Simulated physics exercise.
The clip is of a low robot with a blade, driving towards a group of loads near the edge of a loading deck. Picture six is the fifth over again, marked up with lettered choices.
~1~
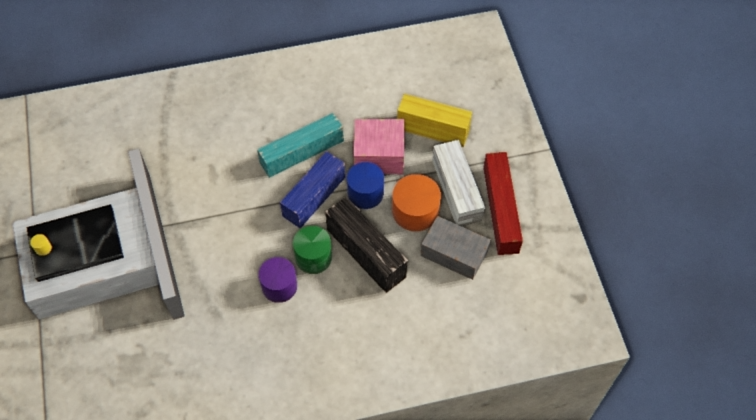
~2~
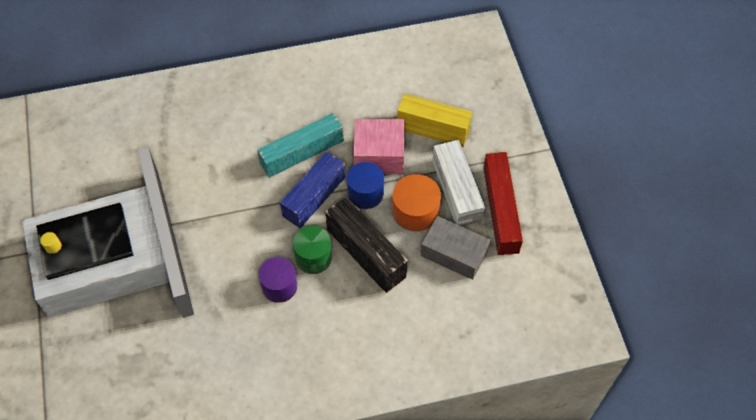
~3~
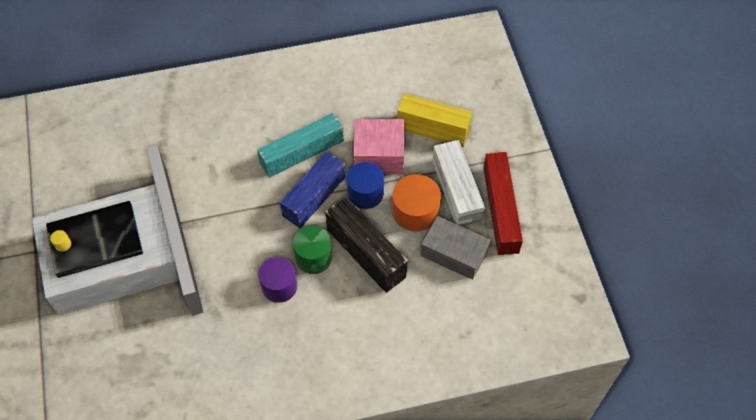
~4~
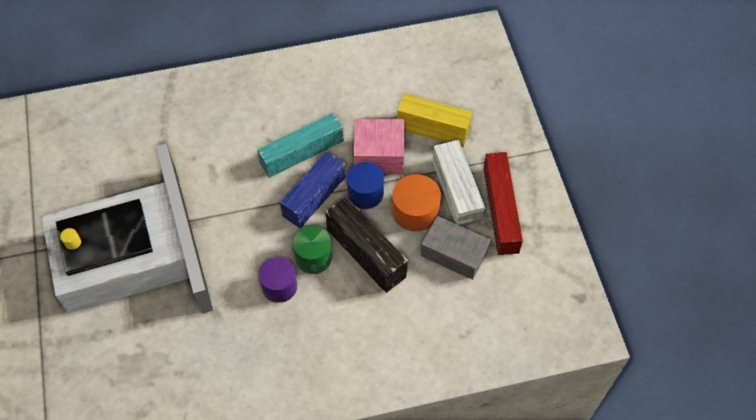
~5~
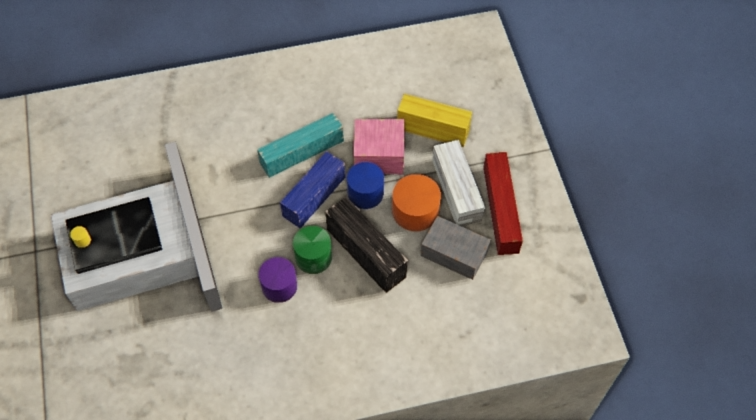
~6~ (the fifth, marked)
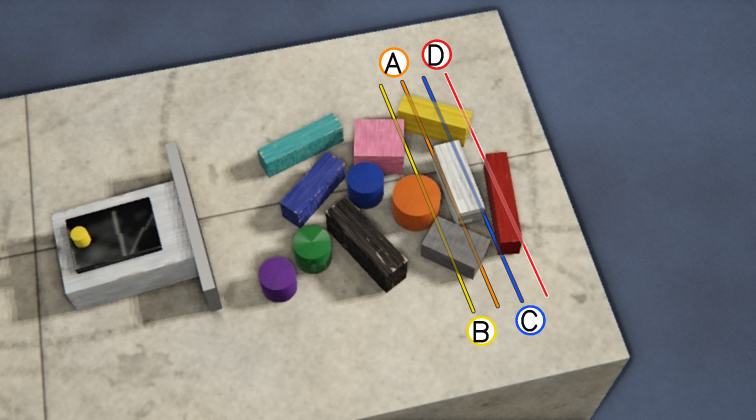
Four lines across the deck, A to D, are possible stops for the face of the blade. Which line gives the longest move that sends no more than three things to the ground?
It can go as far as C.
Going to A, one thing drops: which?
It is the red bar.
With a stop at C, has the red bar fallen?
Yes.
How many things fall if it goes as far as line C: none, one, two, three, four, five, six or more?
In all, two.
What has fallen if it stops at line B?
The red bar goes over.
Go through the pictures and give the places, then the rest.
In the first frame, black bar (366, 245); white stick (458, 184); red bar (503, 203).
In the second frame, robot (91, 237); turquoise bar (301, 145).
In the third frame, robot (101, 236); blue canister (366, 186).
In the fourth frame, robot (110, 234); blue bar (313, 190).
In the fifth frame, robot (120, 232); grey crate (455, 248); yellow stick (434, 121); purple canister (278, 280).
On the marked copy, A at (447, 186); B at (424, 191); C at (469, 182); D at (493, 177).
With C. Early on, robot (226, 211); turquoise bar (324, 139); purple canister (341, 273).
Further on, robot (328, 191); red bar (550, 178); white stick (510, 165).
At the end, robot (405, 175); red bar over the edge; white stick over the edge; two fallen.
As for the rest, A is within the limit but short; B is within the limit but short; D drops four.
